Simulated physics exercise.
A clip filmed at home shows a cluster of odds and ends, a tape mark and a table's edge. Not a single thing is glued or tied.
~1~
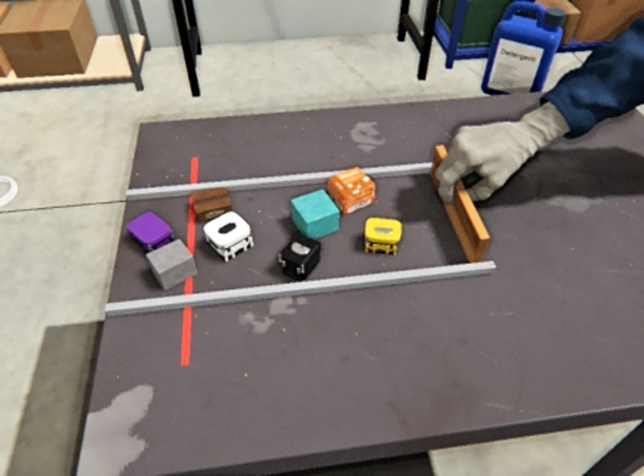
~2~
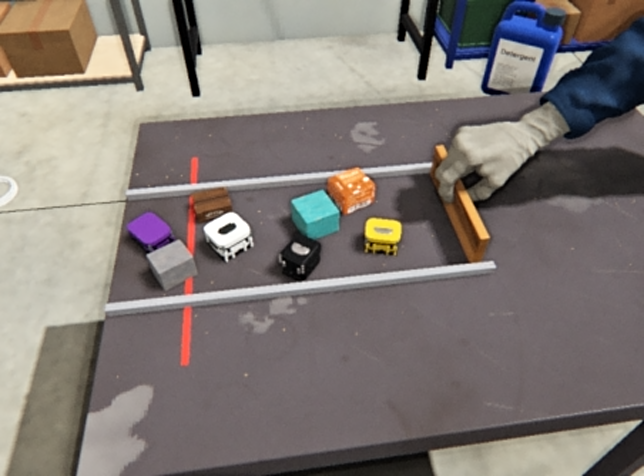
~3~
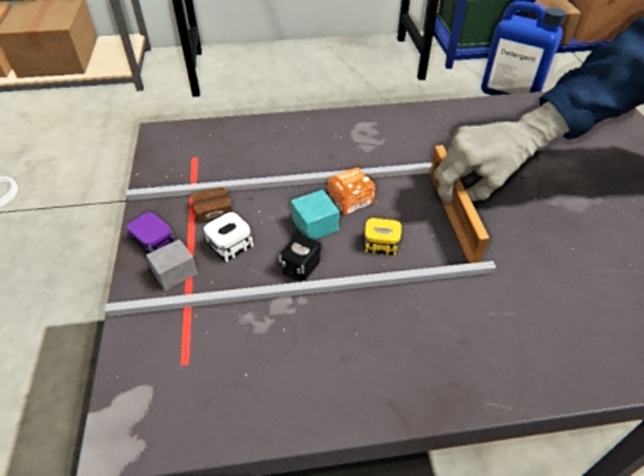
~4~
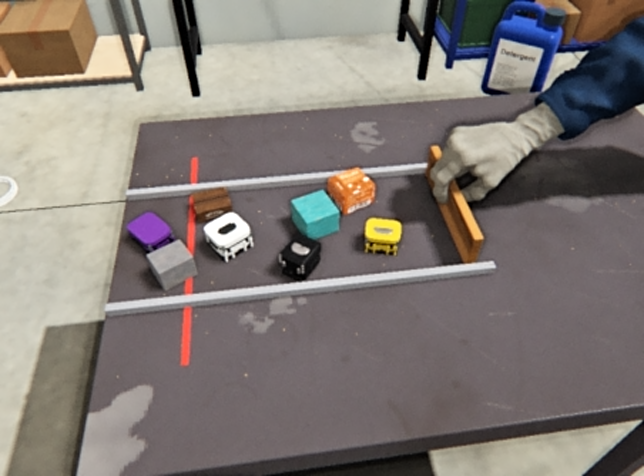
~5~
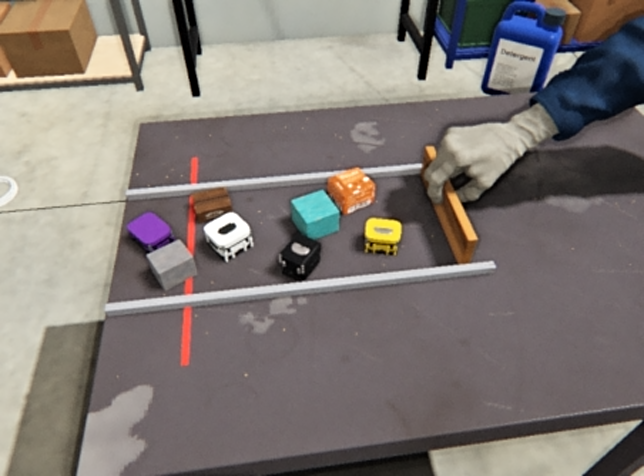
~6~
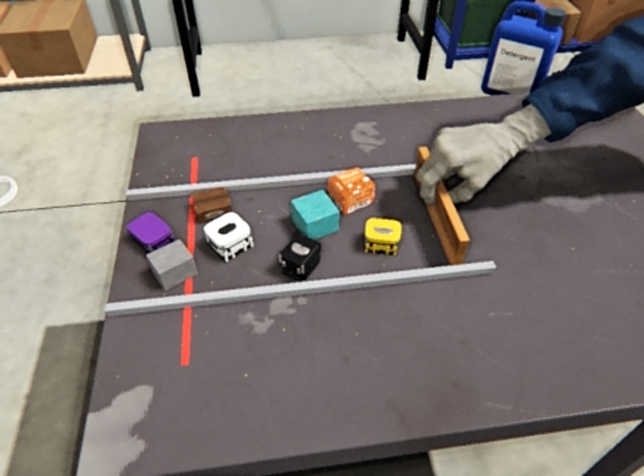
A gloved hand holds an orange-brown board still between two rails, then slides it slightly left, while small cases and blocks in various colours, grouped on the dark tabletop around a red tape line, stay where they are.
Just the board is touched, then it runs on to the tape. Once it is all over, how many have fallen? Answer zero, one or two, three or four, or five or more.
When it is over, one or two have fallen.
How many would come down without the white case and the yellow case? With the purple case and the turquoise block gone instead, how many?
The count is 0 in one try and 1 in the other, in that order.
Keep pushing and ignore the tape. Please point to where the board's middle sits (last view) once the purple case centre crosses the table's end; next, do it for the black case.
The middle is at (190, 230) when it's the purple case, and at (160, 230) when it's the black case.
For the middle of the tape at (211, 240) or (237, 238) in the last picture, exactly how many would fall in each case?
Floor count: 0; 0.
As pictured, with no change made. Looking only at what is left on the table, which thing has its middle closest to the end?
Closest in the end is the purple case.
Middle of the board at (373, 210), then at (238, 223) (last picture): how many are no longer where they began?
At the first point the count is 2, at the second it's 7.
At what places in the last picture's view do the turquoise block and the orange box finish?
Okay, so first (171, 222), and next (172, 199).
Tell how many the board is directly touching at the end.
3.
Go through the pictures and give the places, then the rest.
The first frame shows purple case (151, 234); grey block (172, 265); brown box (212, 204); board (456, 202); tape (191, 242).
The second frame shows grey block (172, 265); white case (229, 237).
The third frame shows brown box (212, 205); board (456, 202).
The fourth frame shows purple case (151, 235); turquoise block (315, 216).
The fifth frame shows grey block (172, 265); orange box (351, 191).
The sixth frame shows purple case (151, 235); grey block (172, 265); brown box (212, 205); board (438, 204); tape (191, 242).
Soon after, none off yet; purple case at rest near (151, 235); grey block at rest near (172, 265); brown box at rest near (212, 205).
At rest, the number that fall off is one or two; fallen, grey block.
